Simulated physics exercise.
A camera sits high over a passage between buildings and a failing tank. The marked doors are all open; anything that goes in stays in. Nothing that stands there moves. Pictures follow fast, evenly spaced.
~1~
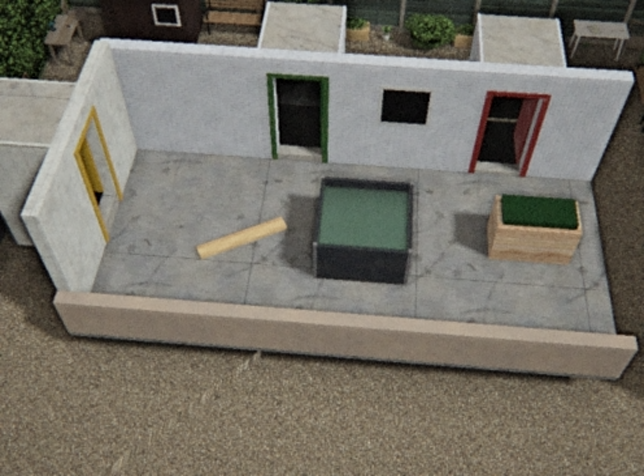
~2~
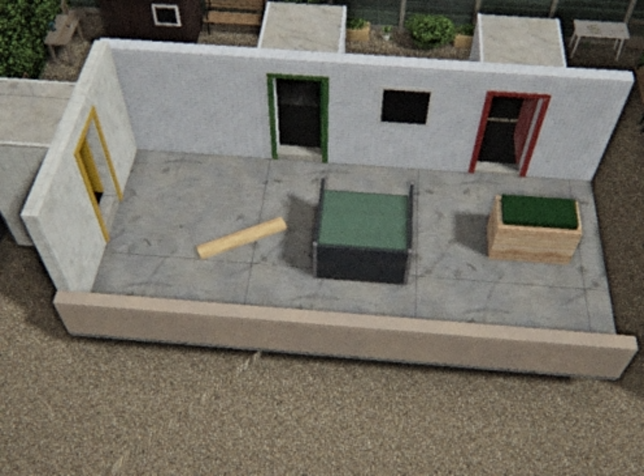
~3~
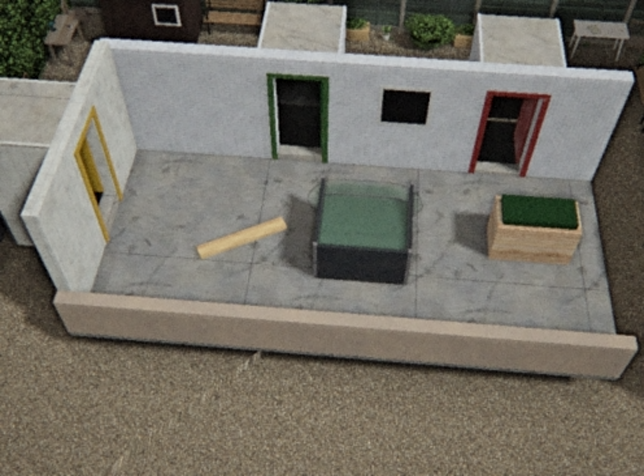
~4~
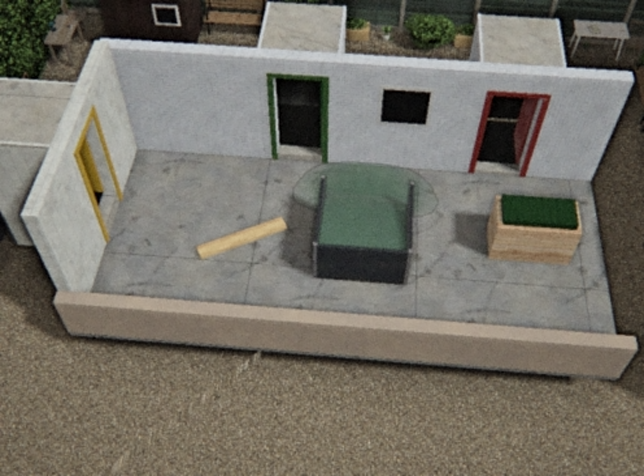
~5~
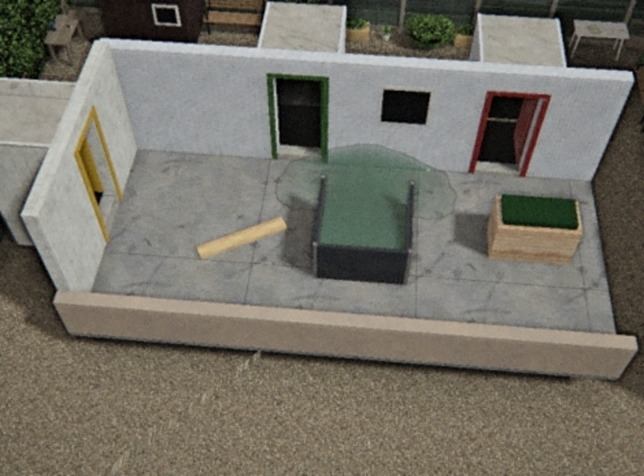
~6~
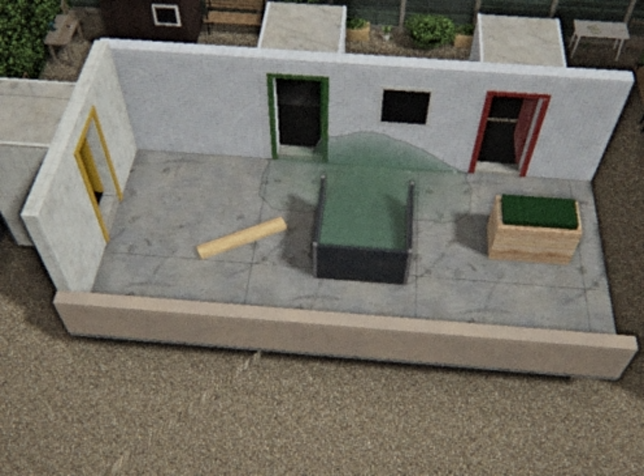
Green-tinted water pouring from the far side of a dark tank, spreading across the grey floor toward the white back wall.
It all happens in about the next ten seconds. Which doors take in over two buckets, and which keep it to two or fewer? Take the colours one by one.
The yellow door keeps it to two or fewer; the green door takes in over two; the red door keeps it to two or fewer.
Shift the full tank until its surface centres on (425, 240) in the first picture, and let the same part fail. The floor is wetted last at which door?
I'd go with the yellow-painted one.
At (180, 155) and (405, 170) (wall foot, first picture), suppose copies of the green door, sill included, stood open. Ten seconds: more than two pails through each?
The first door ends up below and the second ends up above.
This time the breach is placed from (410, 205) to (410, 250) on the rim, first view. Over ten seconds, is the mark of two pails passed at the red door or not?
My reading: Red floods.
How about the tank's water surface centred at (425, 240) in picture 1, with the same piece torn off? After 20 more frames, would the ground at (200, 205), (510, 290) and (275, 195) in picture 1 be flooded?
First spot gets drenched, second spot stays unwetted, third spot gets drenched.
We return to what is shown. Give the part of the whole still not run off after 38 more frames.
I'd say roughly 68 percent.
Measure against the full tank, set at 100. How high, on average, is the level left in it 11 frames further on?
About 20 %.
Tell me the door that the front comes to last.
Looking at the pictures, the answer is the yellow one.
A moment on, water covers 20 % of the floor; the yellow door not reached, the green door over two buckets in, the red door wet at the sill, nothing in.
Next, water covers 45 % of the floor; the yellow door not reached, the green door over two buckets in, the red door under two buckets in.
Then, water covers 55 % of the floor; the yellow door wet at the sill, nothing in, the green door over two buckets in, the red door under two buckets in.
Later, water covers 75 % of the floor; the yellow door wet at the sill, nothing in, the green door over two buckets in, the red door under two buckets in.
In the end, water covers 95 % of the floor; the yellow door wet at the sill, nothing in, the green door over two buckets in, the red door under two buckets in.
